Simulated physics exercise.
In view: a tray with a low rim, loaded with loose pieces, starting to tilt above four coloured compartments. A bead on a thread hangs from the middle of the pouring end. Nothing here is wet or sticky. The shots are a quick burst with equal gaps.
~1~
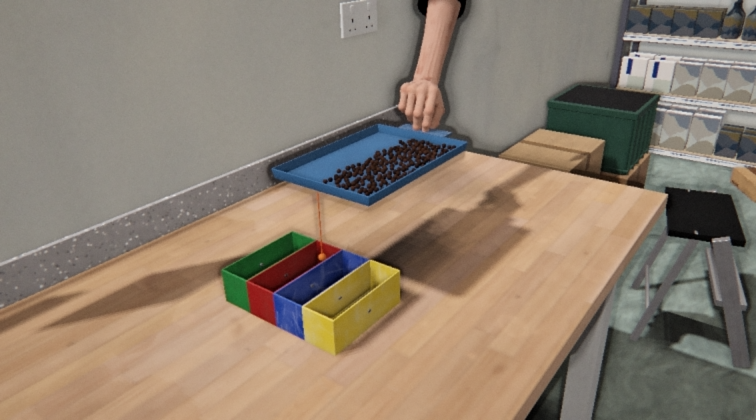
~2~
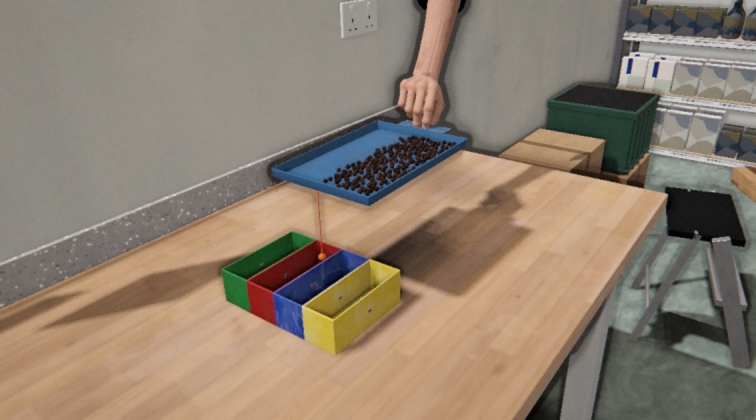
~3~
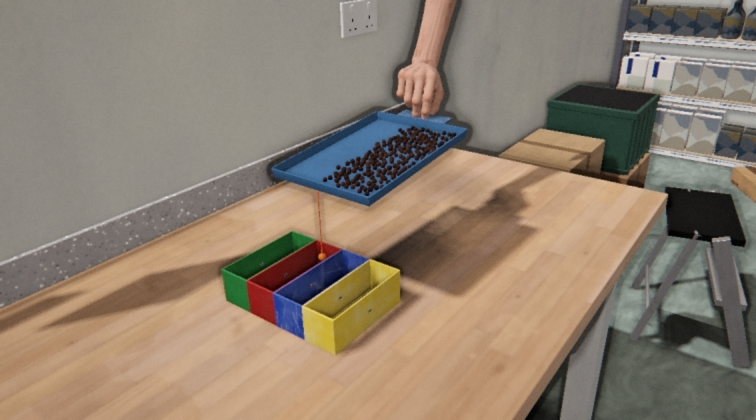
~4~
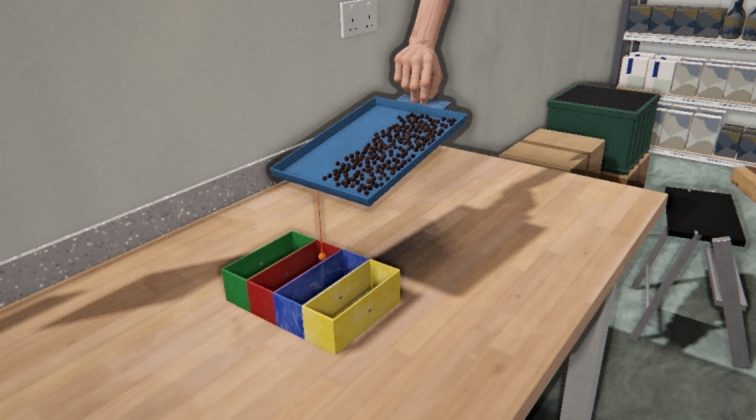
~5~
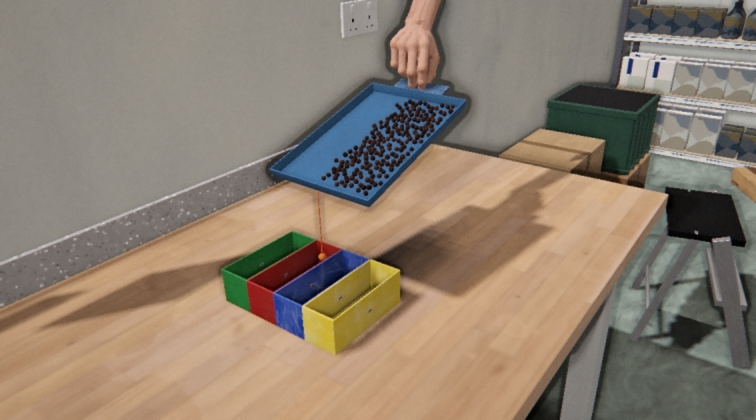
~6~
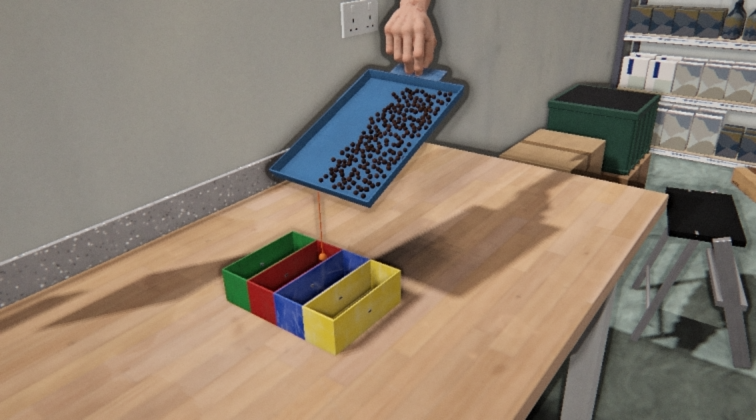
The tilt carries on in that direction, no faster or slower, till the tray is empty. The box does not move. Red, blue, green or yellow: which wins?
The yellow cell gets the most.
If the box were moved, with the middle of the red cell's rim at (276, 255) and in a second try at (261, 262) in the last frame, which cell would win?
The first try: Yellow. The second: The yellow cell.
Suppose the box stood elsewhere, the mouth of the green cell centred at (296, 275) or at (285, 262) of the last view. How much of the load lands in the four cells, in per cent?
First some 90, then 100 per cent.
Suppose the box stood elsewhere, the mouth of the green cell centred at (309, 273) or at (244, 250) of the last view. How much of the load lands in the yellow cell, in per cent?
First some 0, then 40 per cent.
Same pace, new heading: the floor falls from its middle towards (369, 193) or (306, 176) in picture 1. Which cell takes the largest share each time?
In turn: The yellow one; the green cell.
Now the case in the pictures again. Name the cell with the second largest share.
It is that blue cell.
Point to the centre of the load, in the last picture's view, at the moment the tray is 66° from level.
Around (338, 190).
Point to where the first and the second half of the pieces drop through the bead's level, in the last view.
At about (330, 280), then at (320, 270).
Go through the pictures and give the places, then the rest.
The first frame shows corners of the pouring end near (274, 168) and (369, 196), level; middle of the load near (396, 163), allspice berries; bead on its thread near (322, 257); green cell near (236, 288); red cell near (262, 300); blue cell near (289, 313); yellow cell near (319, 328).
The second frame shows corners of the pouring end near (274, 168) and (369, 196), level; middle of the load near (396, 161).
The third frame shows corners of the pouring end near (274, 168) and (368, 196), tipped barely, level across its low end; middle of the load near (396, 155).
The fourth frame shows corners of the pouring end near (273, 168) and (368, 197), tipped a little, level across its low end; middle of the load near (395, 147).
The fifth frame shows corners of the pouring end near (272, 168) and (367, 198), tipped clearly, level across its low end; middle of the load near (394, 140).
The sixth frame shows corners of the pouring end near (272, 169) and (367, 200), tipped clearly, level across its low end; middle of the load near (391, 134), near half on the move; green cell near (237, 288); red cell near (262, 300); blue cell near (290, 313); yellow cell near (319, 327).
Shortly afterwards, tray tipped steeply; the bulk on the tray; near a quarter falling or outside the box.
Next, tray tipped past a quarter turn; near half on the tray; near a quarter in the yellow cell; a little in the blue cell; only a few in the red cell; only a few in the green cell; near a quarter falling or outside the box.
Some moments later, tray tipped past a quarter turn; near half in the yellow cell; near a quarter in the blue cell; a little in the red cell; only a few in the green cell; a little falling or outside the box.
In the end, tray tipped past a quarter turn; near half in the yellow cell; near a quarter in the blue cell; a little in the red cell; only a few in the green cell; a little outside the box.
